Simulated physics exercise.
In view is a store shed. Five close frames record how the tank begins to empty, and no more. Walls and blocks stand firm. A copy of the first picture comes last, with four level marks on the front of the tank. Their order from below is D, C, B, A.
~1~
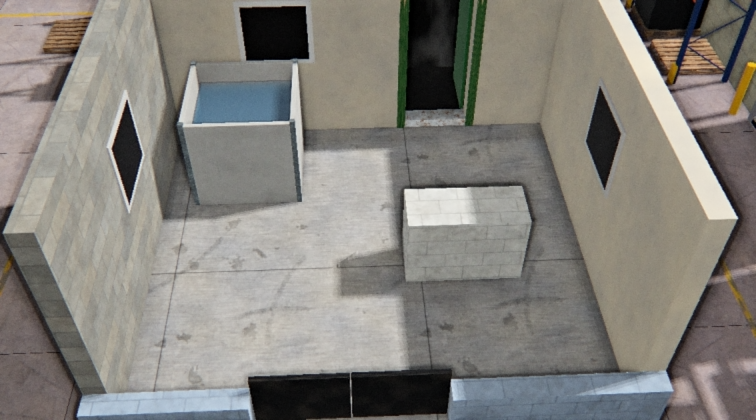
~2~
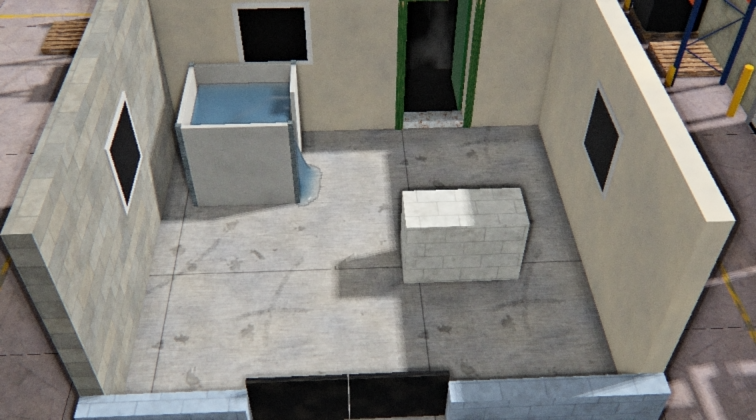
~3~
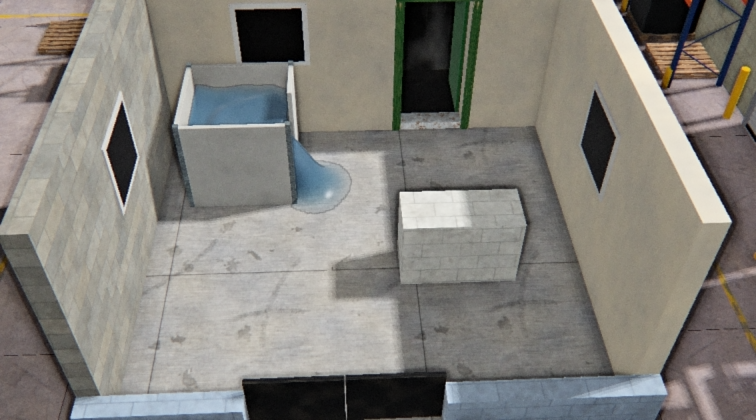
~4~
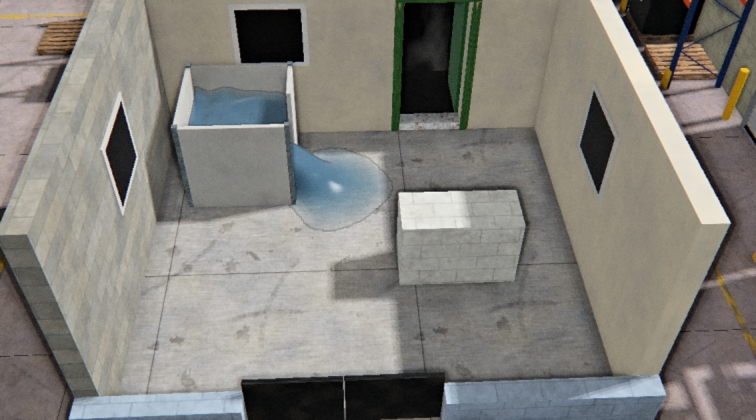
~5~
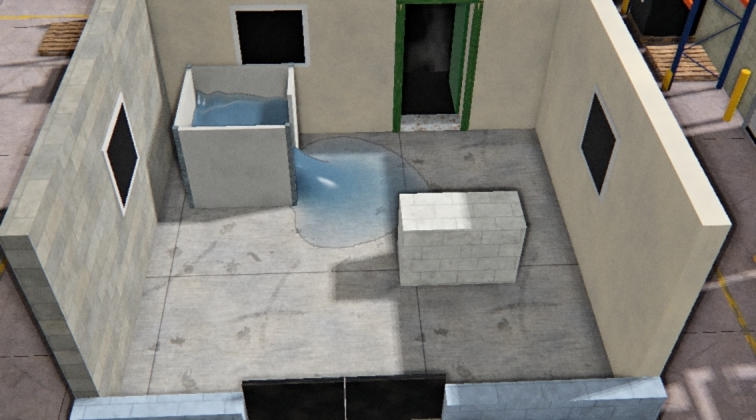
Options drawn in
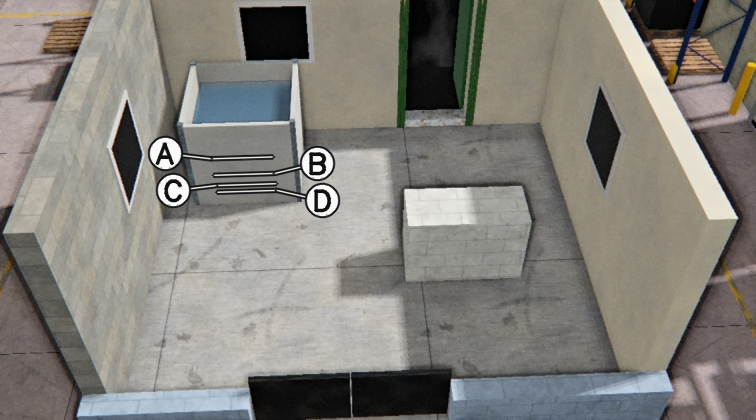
Water pours from the right side of a raised tank in the back left corner of a roofless store shed, spreading across the concrete floor in a widening pool that reaches the pale block near the middle.
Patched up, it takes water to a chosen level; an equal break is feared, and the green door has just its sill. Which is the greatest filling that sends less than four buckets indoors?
Line A.
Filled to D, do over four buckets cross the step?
No, that is safe.
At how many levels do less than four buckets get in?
All of them.
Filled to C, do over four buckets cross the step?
No, not at all.
On the marked copy, A at (241, 157); B at (244, 174); C at (246, 184); D at (247, 191); from the bottom up D, C, B, A.
With A, a bucket or two gets in.
With B, nothing gets over.
With C, nothing gets over.
With D, nothing gets over.
